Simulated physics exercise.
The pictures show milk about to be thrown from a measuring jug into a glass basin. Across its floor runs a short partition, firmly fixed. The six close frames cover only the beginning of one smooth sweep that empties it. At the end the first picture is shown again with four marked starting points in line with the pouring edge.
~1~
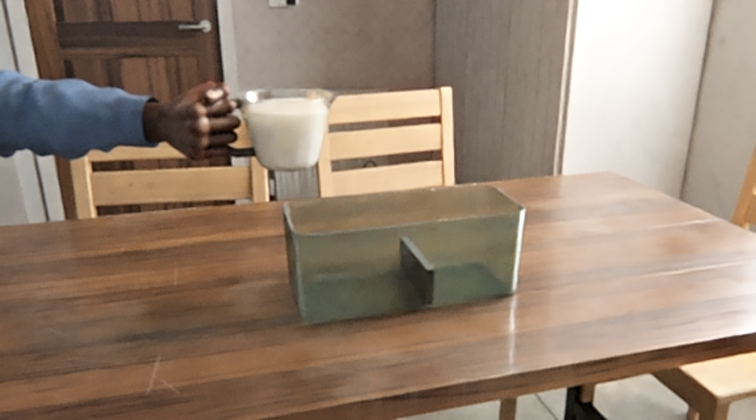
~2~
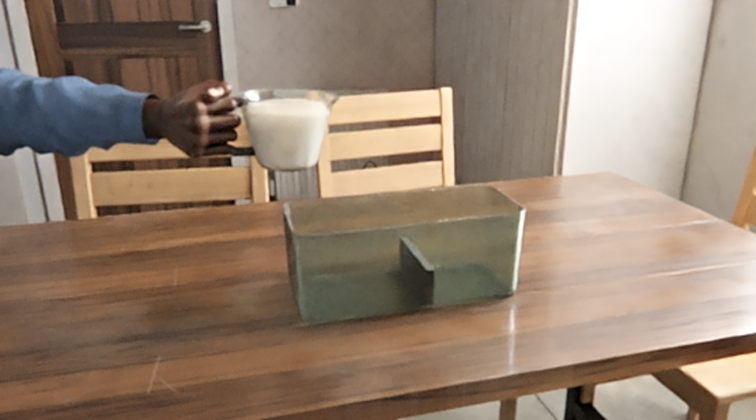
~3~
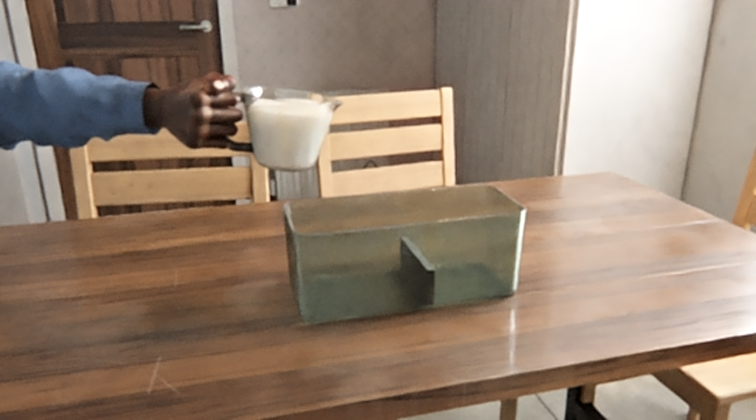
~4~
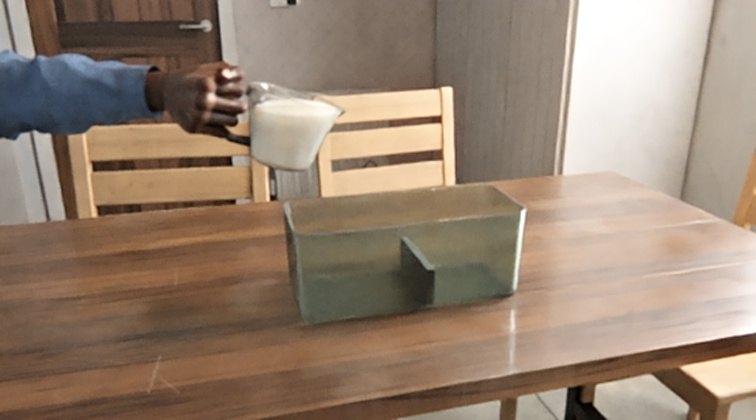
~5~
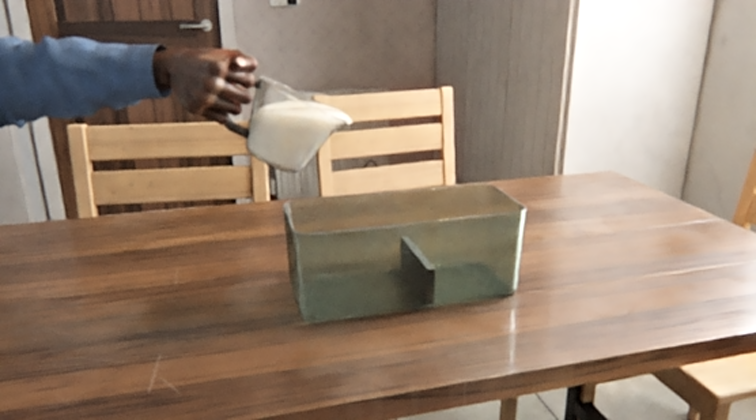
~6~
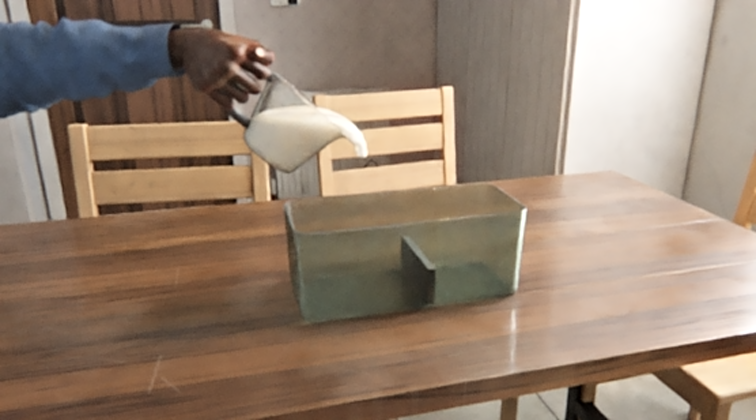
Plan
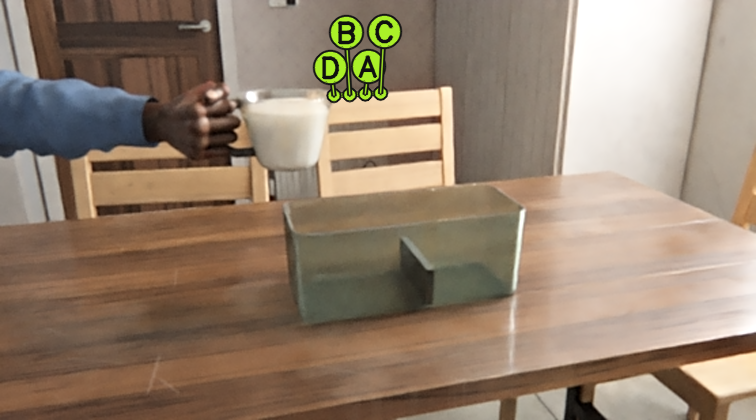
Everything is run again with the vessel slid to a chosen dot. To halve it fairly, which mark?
Take C.
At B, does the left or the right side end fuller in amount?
More ends on the left.
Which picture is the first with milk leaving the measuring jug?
In picture 5.
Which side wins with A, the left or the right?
The left side.
In lime, A at (365, 93); B at (349, 94); C at (380, 93); D at (333, 95).
Choosing A, about 81 % ends left of the wall and 19 % right of it.
Choosing B, about 95 % ends left of the wall and 3 % right of it.
Choosing C, about 52 % ends left of the wall and 47 % right of it.
Choosing D, about 95 % ends left of the wall and 4 % right of it.
